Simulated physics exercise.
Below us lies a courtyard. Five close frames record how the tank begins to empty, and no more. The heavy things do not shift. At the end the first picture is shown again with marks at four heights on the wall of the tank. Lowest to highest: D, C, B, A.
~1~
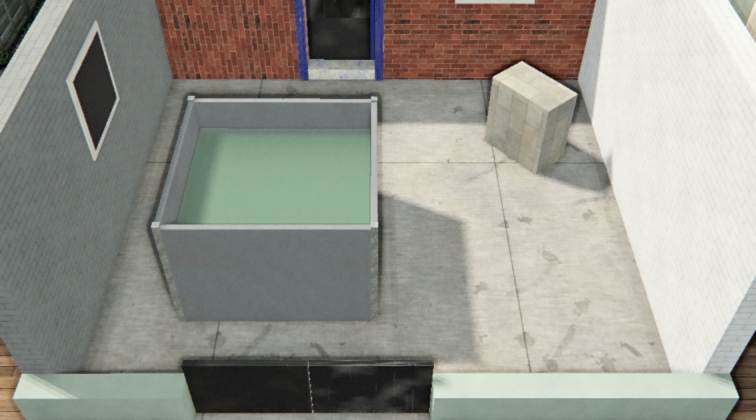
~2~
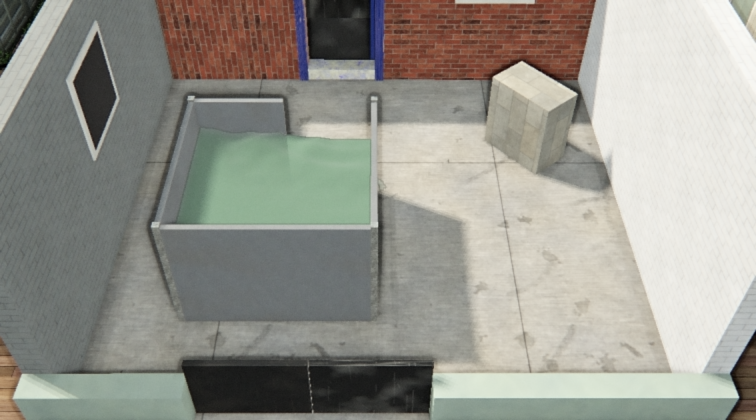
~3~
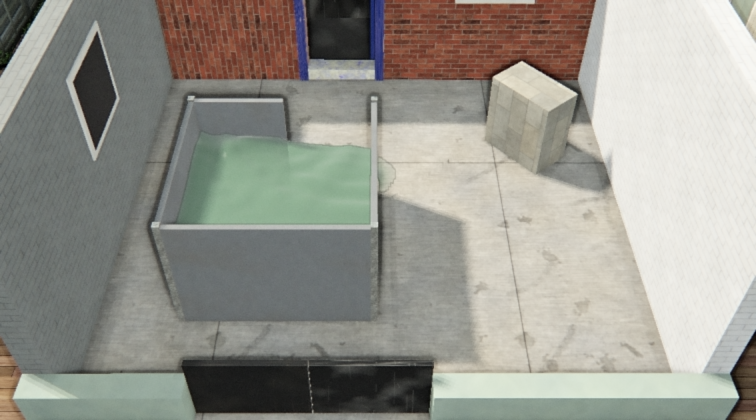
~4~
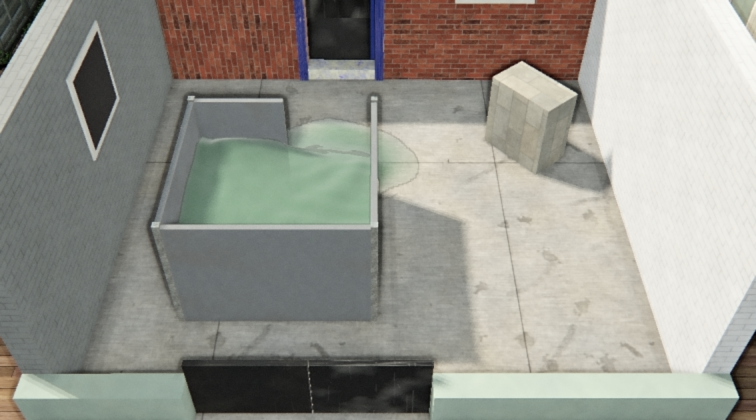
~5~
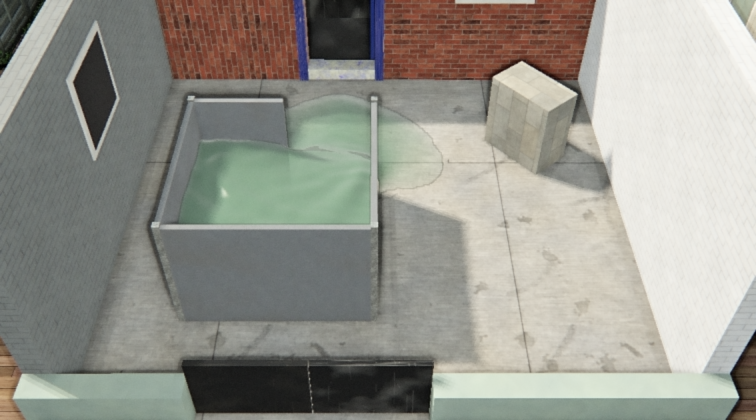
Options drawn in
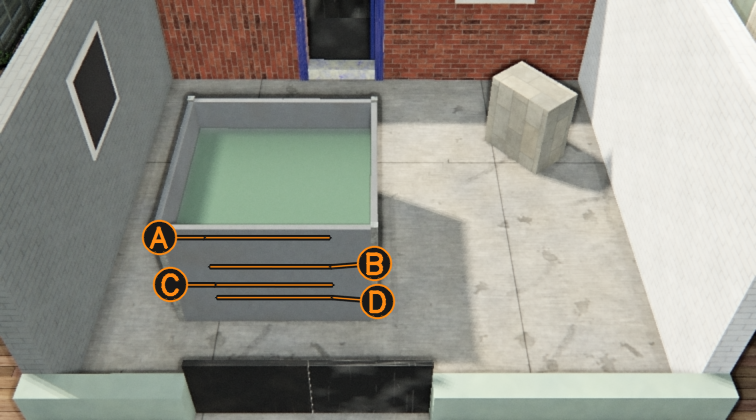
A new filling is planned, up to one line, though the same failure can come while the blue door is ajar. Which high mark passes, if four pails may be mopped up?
D.
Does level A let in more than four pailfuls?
Yes, that goes wrong.
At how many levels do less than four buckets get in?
One of them.
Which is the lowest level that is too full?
The answer is C.
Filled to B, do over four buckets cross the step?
Yes, that goes wrong.
On the marked copy, A at (266, 237); B at (270, 266); C at (273, 284); D at (275, 297); from the bottom up D, C, B, A.
For level A, dozens of bucketfuls pour in.
For level B, dozens of bucketfuls pour in.
For level C, about 9 bucketfuls get in.
For level D, a bucket or two gets in.
